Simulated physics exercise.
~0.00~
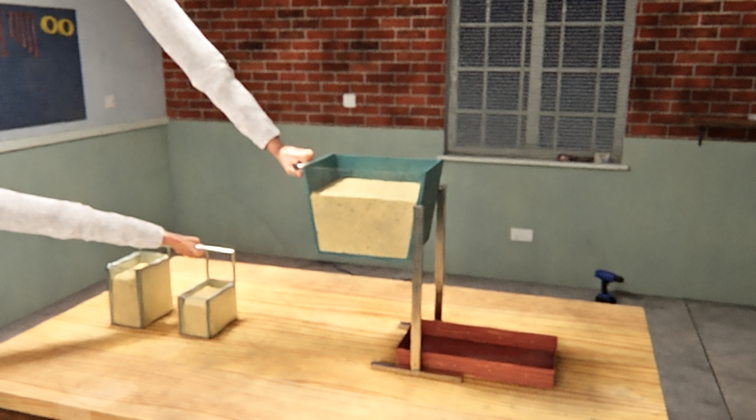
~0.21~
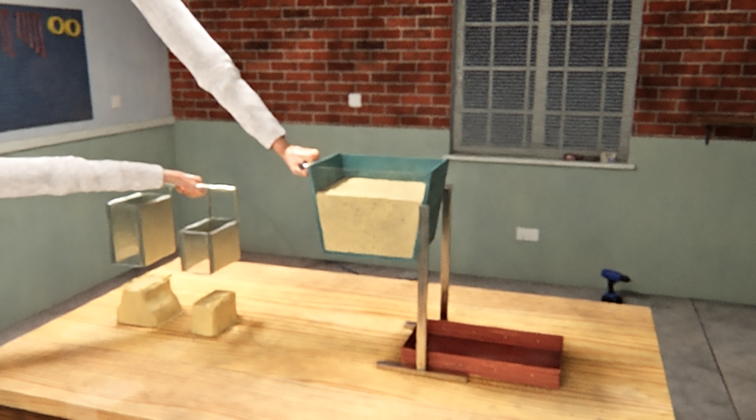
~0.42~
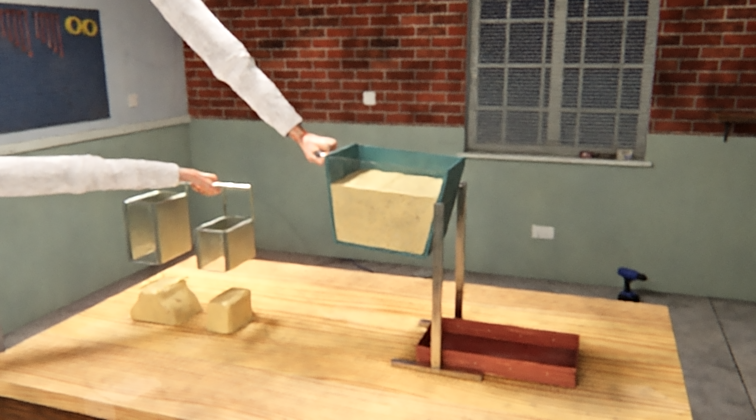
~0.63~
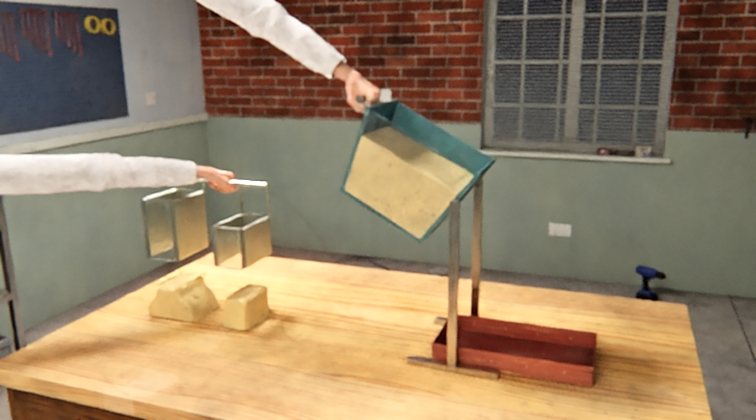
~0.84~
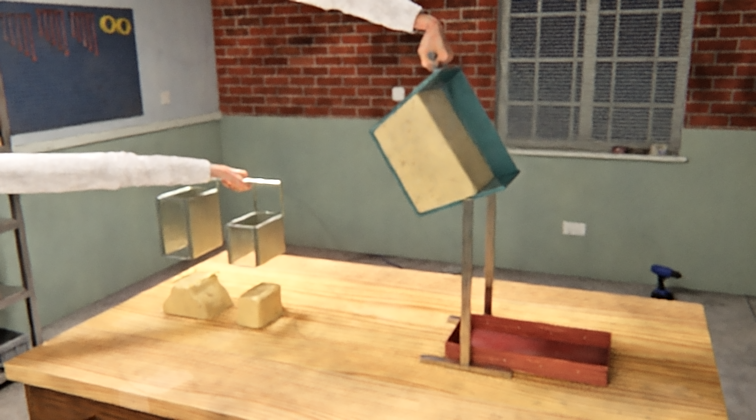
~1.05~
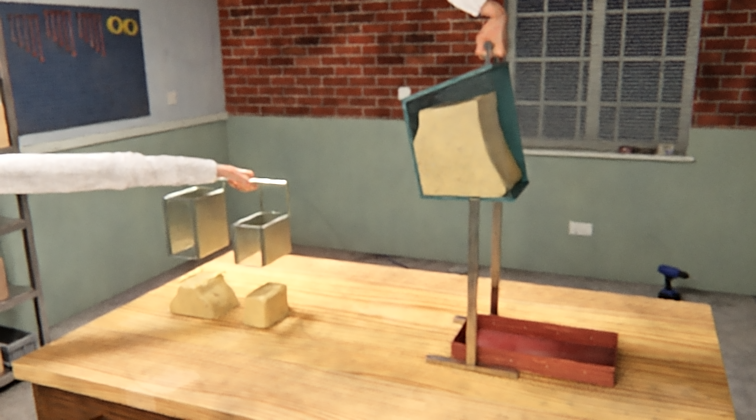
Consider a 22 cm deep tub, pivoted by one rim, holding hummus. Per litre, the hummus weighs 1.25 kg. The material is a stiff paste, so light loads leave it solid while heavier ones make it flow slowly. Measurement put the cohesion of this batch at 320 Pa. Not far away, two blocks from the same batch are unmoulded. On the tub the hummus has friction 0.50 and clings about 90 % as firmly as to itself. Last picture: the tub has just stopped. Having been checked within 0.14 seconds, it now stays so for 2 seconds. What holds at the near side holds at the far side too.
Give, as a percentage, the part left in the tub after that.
I would say roughly 50 per cent is left.
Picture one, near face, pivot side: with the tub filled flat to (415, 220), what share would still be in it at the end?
Around 75 per cent.
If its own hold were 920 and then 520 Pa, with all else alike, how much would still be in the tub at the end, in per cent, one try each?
First try roughly 100 per cent, second try roughly 65 per cent.
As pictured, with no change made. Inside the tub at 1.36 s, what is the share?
I'd say close to 60 %.
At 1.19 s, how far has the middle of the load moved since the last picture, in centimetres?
About 6 cm.
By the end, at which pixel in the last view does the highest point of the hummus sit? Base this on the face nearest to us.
Around (442, 154).
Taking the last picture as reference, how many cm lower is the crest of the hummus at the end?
Roughly 13 cm.
After 1.19 s, the tub is at 78 degrees and holds 86 %.
After 1.36 s, the tub is at 78 degrees and holds 59 %.
After 1.53 s, the tub is at 78 degrees and holds 51 %.
After 1.70 s, the tub is at 78 degrees and holds 50 %.
After 3.05 s, at the end, the tub is at 78 degrees and holds 50 %.
